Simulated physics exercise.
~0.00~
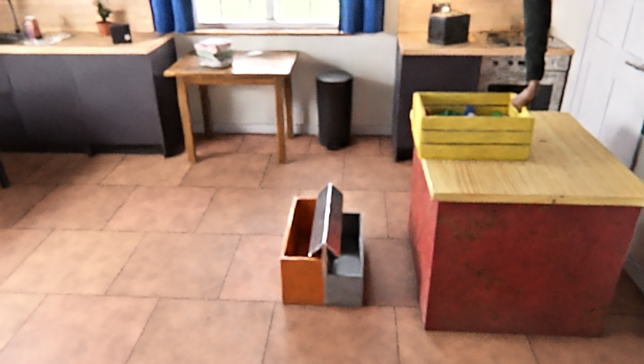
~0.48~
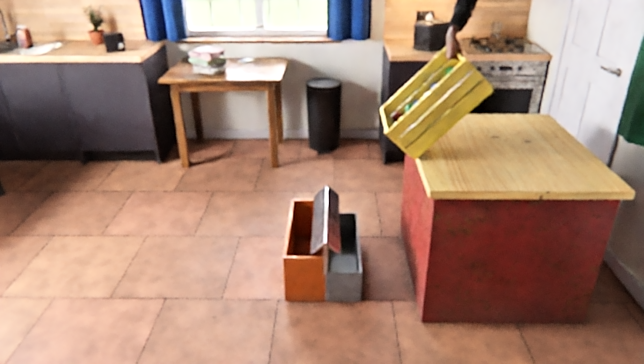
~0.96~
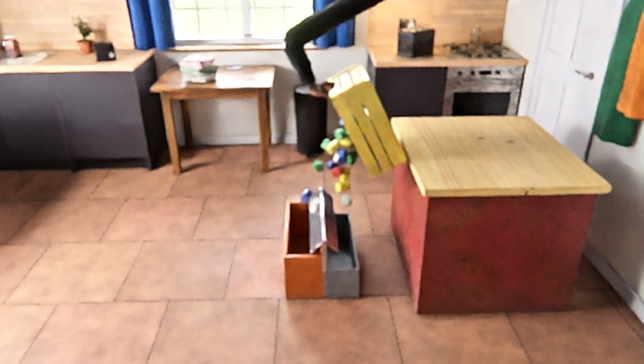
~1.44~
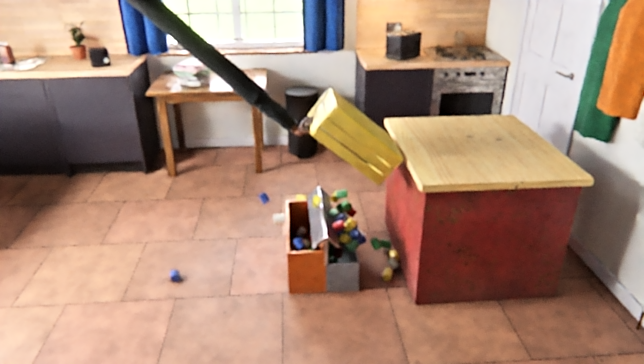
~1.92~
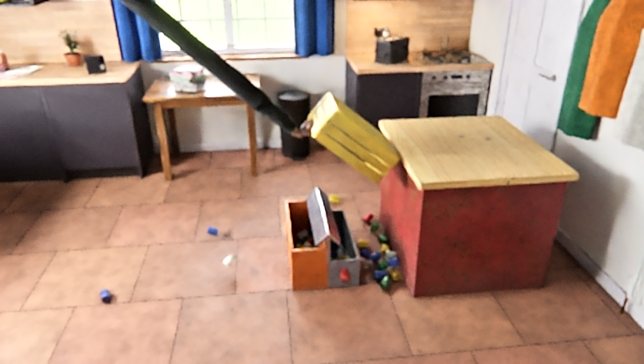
A dark arm tipping a yellow crate off a red bench, spilling small colourful pieces into orange and grey boxes and across floor tiles.
